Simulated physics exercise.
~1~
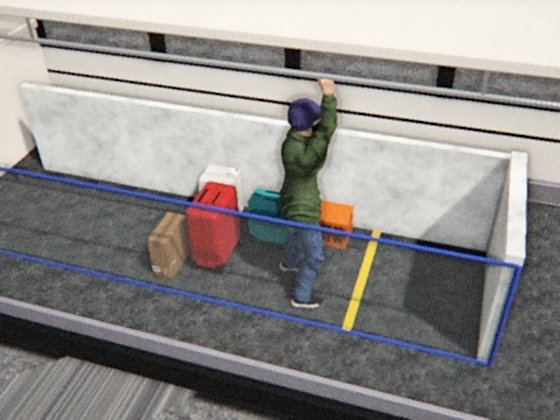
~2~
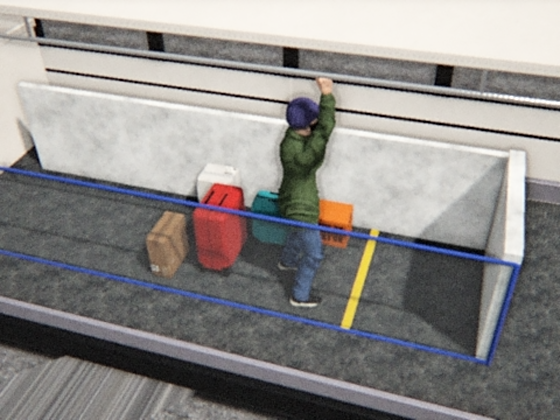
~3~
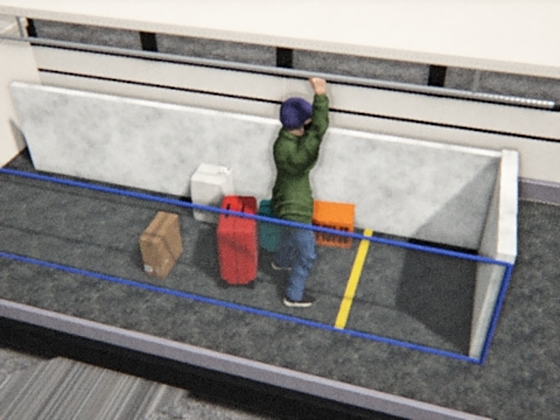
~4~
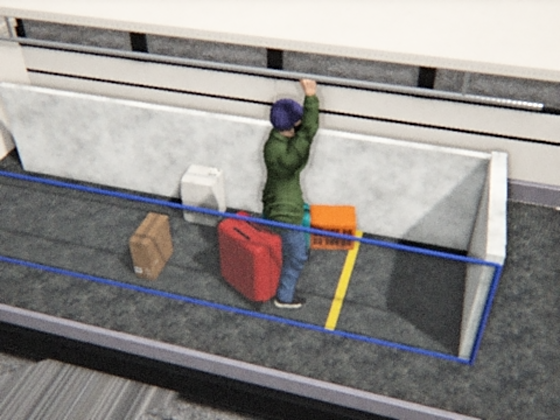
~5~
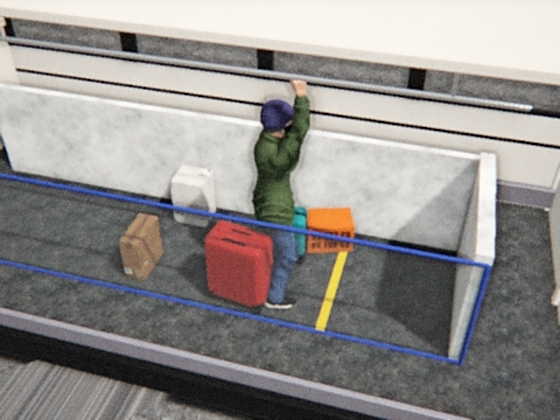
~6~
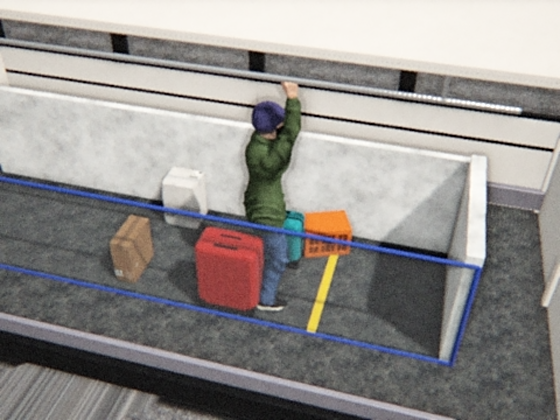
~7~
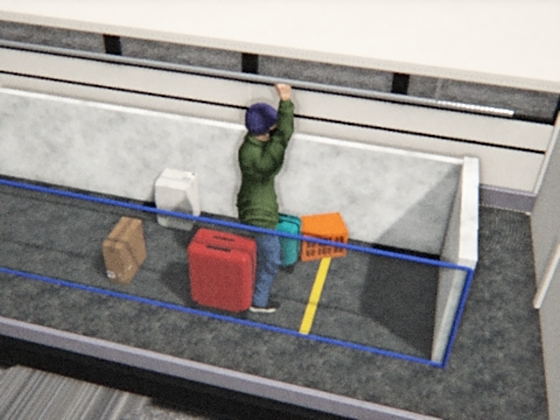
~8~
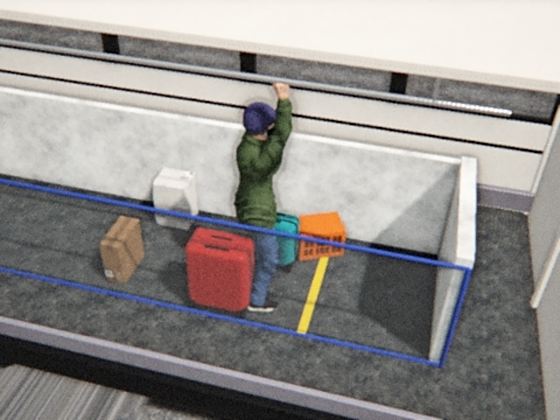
A big red wheeled case rolled right and toward the near side, passing in front of a braced passenger's legs, while a teal case and an orange crate shifted slightly; all settled upright, with the red case stopping short of the yellow line.
